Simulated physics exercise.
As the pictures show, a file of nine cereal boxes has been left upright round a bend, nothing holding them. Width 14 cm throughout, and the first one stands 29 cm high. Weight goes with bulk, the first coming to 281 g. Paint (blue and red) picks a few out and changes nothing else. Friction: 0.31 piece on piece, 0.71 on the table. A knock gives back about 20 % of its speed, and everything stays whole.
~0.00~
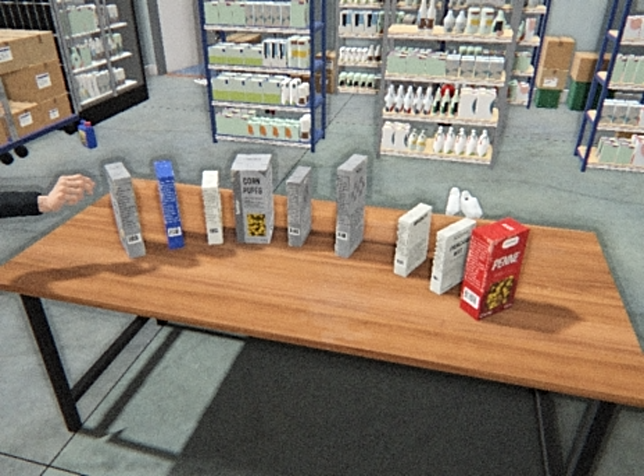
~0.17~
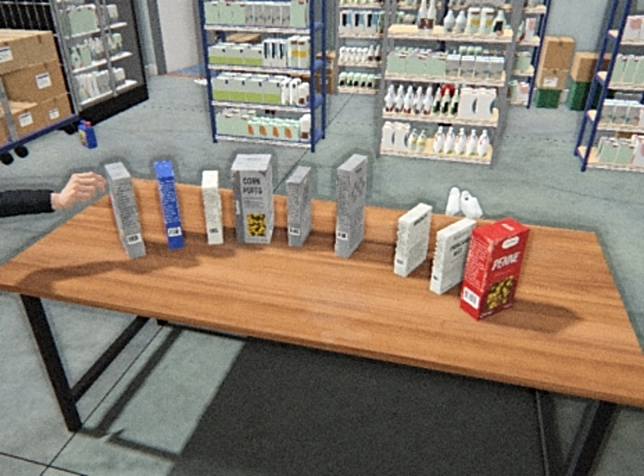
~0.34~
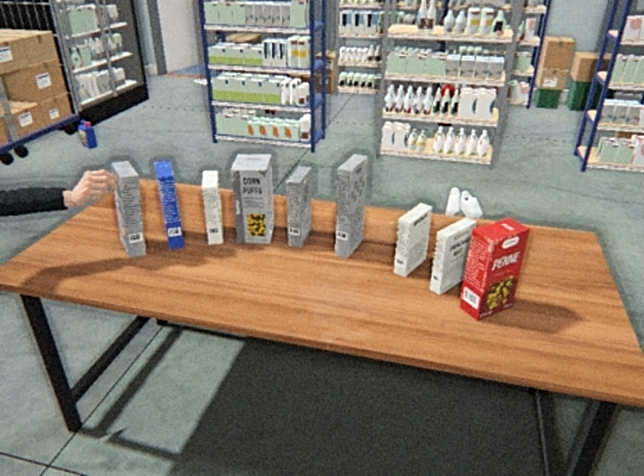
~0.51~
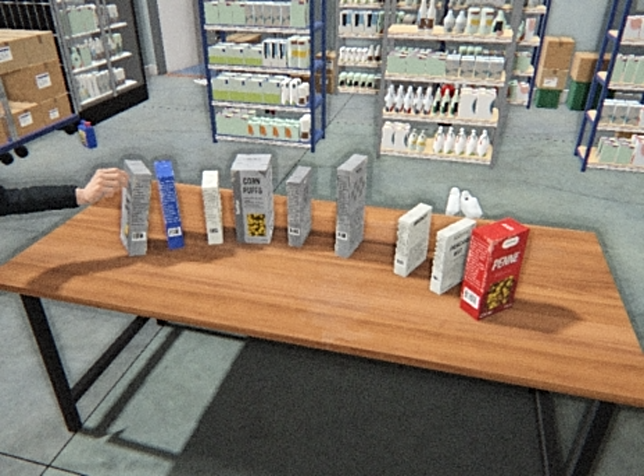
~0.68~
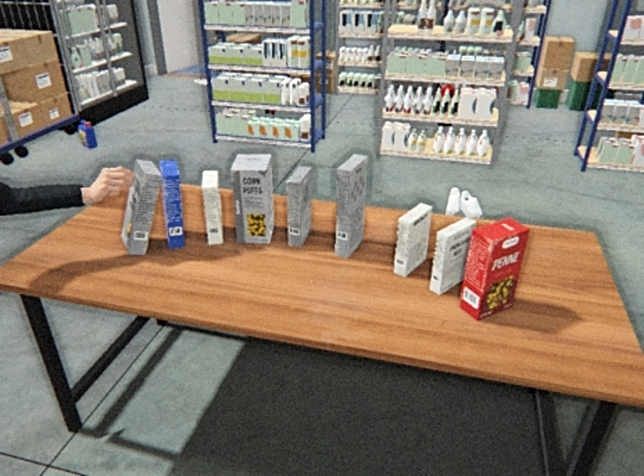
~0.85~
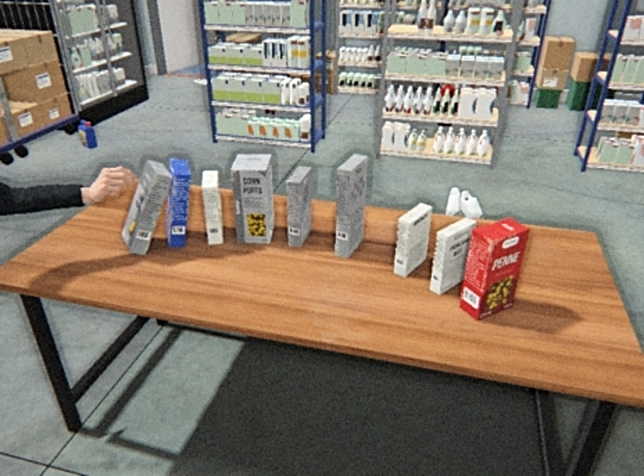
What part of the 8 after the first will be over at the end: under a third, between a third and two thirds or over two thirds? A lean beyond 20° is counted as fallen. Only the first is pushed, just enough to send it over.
It comes to fewer than one in three.
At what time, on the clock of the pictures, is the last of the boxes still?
Around 1.5 s.
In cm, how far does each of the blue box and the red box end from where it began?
About: Blue 10, red 0.
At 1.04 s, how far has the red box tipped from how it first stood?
About 0°.
By 0.94 s, none of the 8 other boxes over, 1 disturbed; blue box tilted 19°.
By 1.04 s, 1 of the 8 other boxes over; blue box tilted 31°.
When it is over (1.5 s), 1 of the 8 other boxes over; blue box tilted 35°; red box unmoved. That is 12 per cent. Seven left standing. In pixels of the last frame, middles, blue box near (194, 205), red box near (493, 270).
